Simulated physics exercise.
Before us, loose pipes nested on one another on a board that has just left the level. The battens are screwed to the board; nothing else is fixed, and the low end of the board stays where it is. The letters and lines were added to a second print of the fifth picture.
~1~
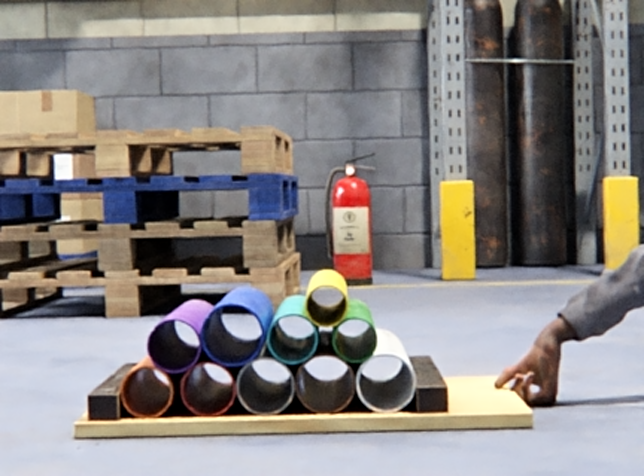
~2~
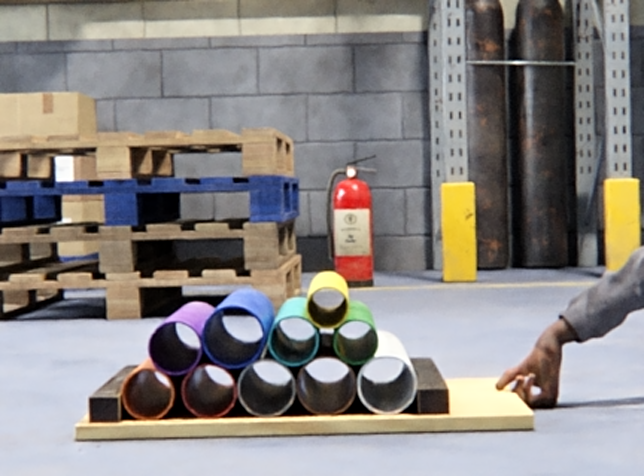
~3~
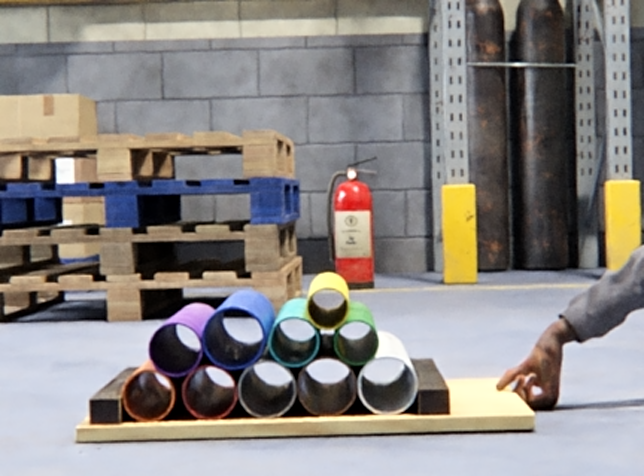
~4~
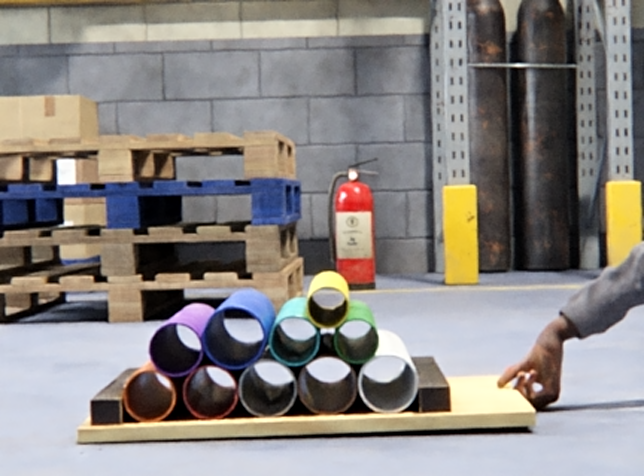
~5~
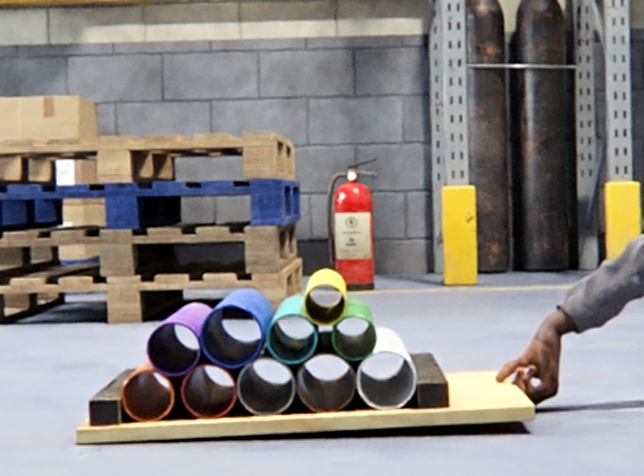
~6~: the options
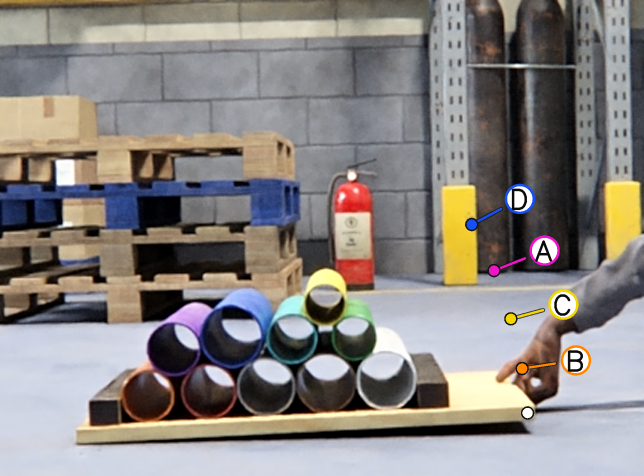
We see colored pipes stacked between two dark battens on a wooden board on a warehouse floor, a hand at its right end; the pipes stay nested as the hand raises that end slightly.
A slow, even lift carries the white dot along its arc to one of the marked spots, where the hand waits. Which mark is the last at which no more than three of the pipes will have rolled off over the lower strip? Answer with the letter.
Raise it to A.
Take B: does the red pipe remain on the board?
The red pipe: Yes.
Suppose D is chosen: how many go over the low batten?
It comes to four.
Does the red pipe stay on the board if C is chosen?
Yes, with C.
On the marked copy, A at (494, 271); B at (522, 369); C at (511, 319); D at (472, 224); the white dot at (528, 413).
With A. Early on, board at 14°.
Further on, board at 20°.
At the end, board at 20°, none over the low batten.
As for the rest, B none over the low batten; C none over the low batten; D four over the low batten (blue, purple, turquoise, yellow).
